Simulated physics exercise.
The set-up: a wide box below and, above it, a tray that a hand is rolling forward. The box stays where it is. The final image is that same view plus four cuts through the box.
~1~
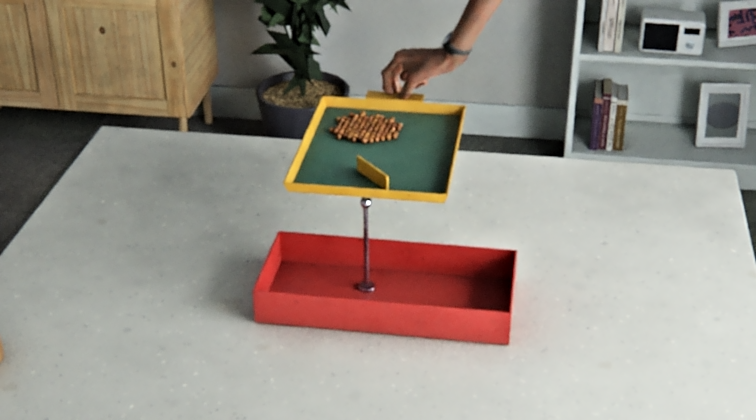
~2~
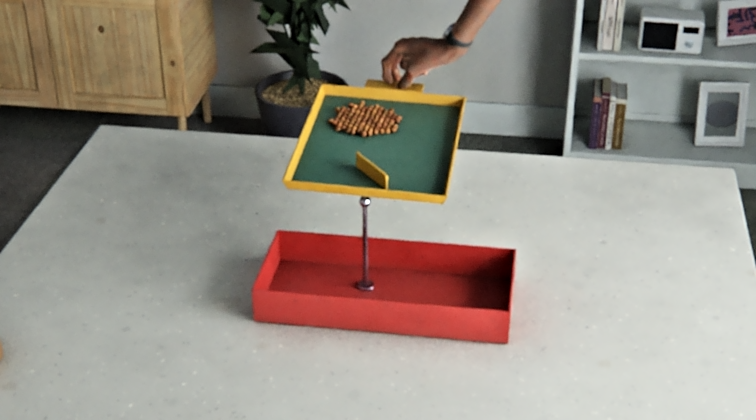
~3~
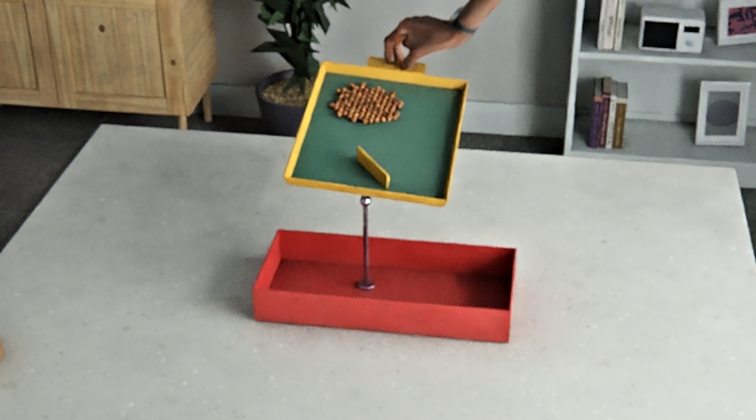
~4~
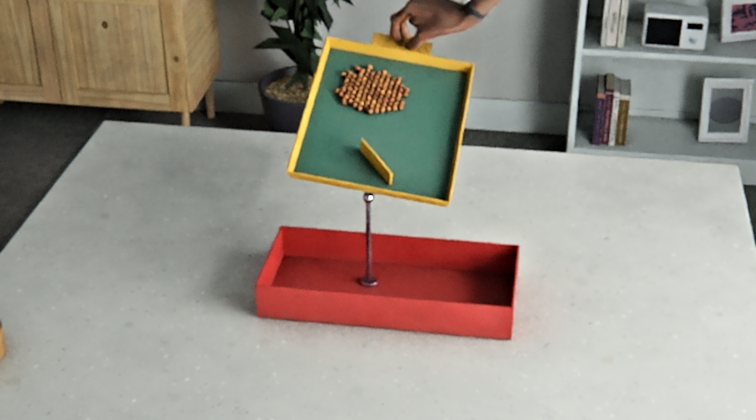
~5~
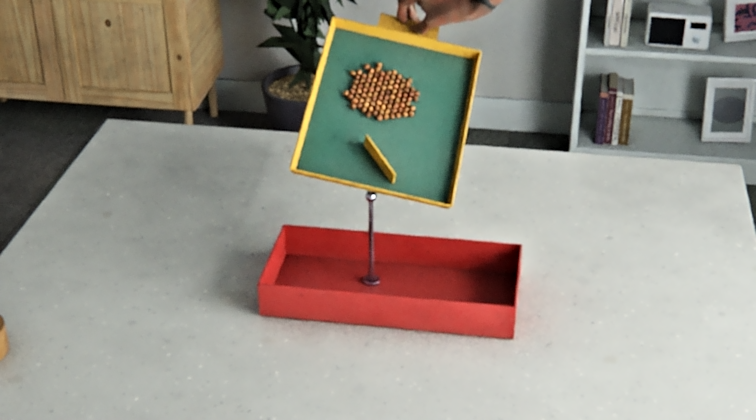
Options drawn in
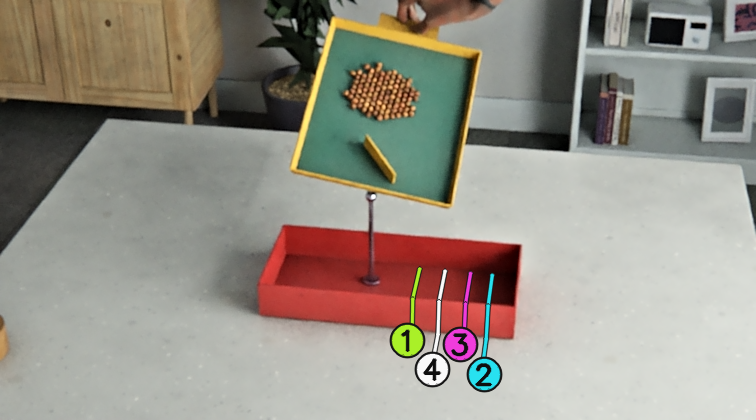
A yellow-rimmed green tray, perched on a thin metal post above a wide red box, starts nearly level with a cluster of small brown balls on it. A hand at its far edge raises that side steadily, tilting the tray steeply toward the viewer, its front right corner dipping lower.
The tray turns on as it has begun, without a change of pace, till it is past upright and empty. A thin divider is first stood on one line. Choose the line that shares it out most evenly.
Choose 4.
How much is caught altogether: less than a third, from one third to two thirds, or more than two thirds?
It is more than two thirds.
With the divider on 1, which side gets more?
The right side.
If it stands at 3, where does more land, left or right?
The left side.
On the marked copy, line 1 crosses the front rim at (412, 298); line 2 crosses the front rim at (488, 305); line 3 crosses the front rim at (465, 302); line 4 crosses the front rim at (439, 300).
With 1, of what is caught, a small share on the left of the divider, all but a few on the right.
With 2, of what is caught, the whole lot on the left of the divider, none at all on the right.
With 3, of what is caught, all but a few on the left of the divider, a small share on the right.
With 4, of what is caught, close to two thirds on the left of the divider, close to a third on the right.
